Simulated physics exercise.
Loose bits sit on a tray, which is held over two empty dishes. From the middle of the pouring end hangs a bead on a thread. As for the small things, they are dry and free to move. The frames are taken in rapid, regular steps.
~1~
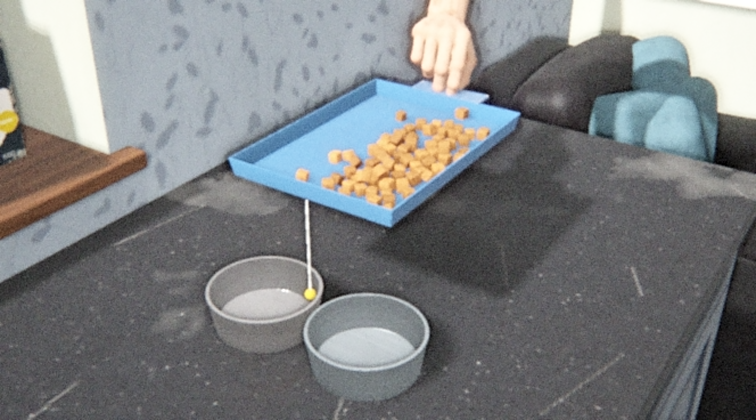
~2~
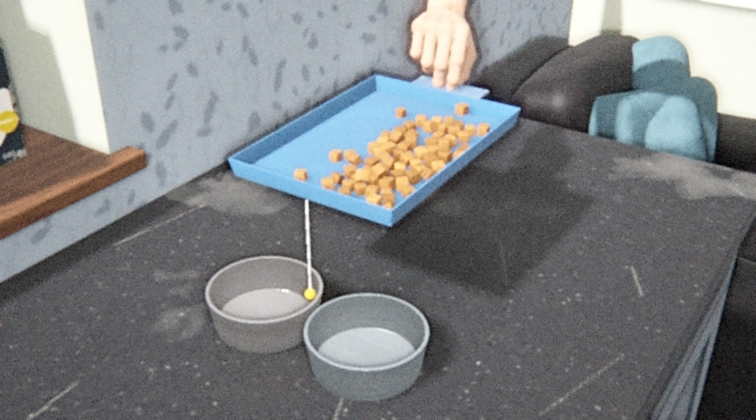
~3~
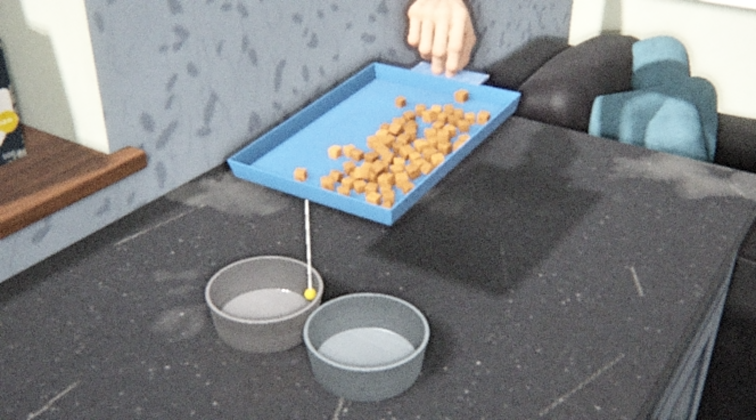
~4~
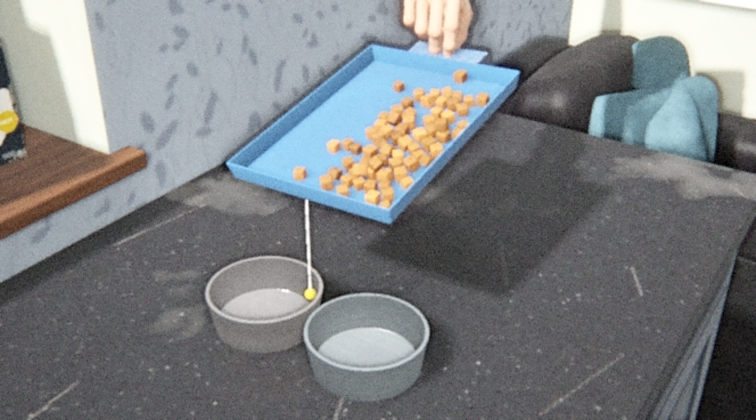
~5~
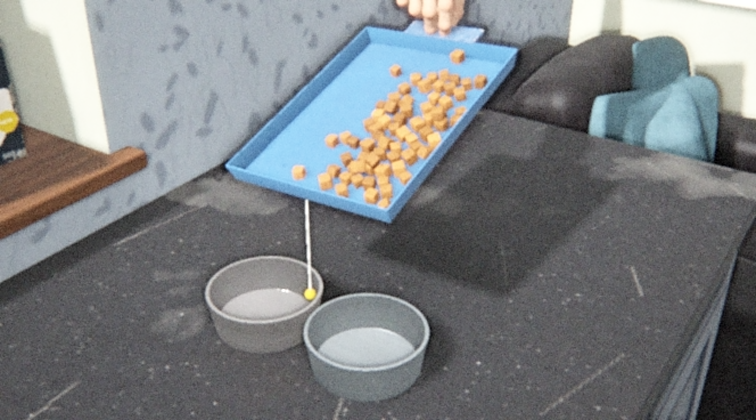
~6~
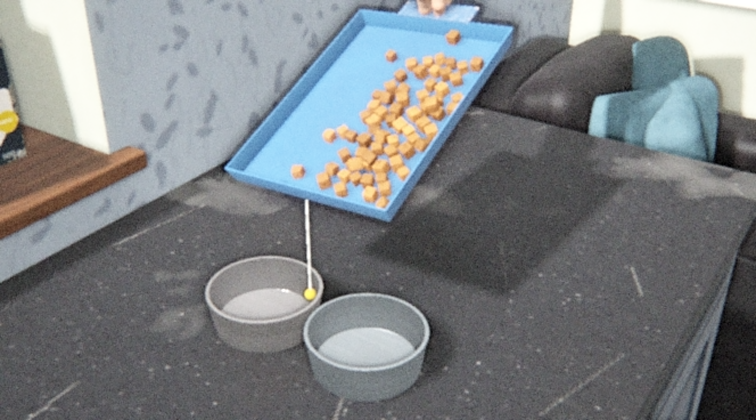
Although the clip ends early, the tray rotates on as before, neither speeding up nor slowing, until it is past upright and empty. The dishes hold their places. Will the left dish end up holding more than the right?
Yes, I'd say most of it lands in the left one, honestly.
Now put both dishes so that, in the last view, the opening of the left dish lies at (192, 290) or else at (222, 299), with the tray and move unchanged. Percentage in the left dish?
Close to 20 in a hundred, then close to 50 in a hundred.
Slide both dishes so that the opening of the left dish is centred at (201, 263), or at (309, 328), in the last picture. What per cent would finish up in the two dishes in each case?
Roughly 30% on the first try and 30% on the second.
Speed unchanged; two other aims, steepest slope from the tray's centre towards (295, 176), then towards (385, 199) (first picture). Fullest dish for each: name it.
For the first heading it's the dish at left, and for the second it's the dish at right.
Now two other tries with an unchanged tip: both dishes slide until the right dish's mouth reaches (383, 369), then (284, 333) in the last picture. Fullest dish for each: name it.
With the dishes at the first place it's the left-side dish, and at the second it's the right-side dish.
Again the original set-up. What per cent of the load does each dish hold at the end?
Result - left dish: 30 %; right dish: 0 %.
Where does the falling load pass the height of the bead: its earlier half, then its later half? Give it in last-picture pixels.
The early half goes through (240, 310), the late half through (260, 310).
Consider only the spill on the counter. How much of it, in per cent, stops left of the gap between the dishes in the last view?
Around 90 per cent, I reckon.
Shortly afterwards, tray tipped steeply; all but a few on the tray; only a few outside both; a little in the air.
Next, tray tipped past a quarter turn; near half on the tray; a little in the left dish; near a quarter outside both; a little in the air.
Some moments later, tray tipped past a quarter turn; near a third in the left dish; near two thirds outside both.
In the end, tray tipped past a quarter turn; none at all in the right dish; near a third in the left dish; near two thirds outside both.
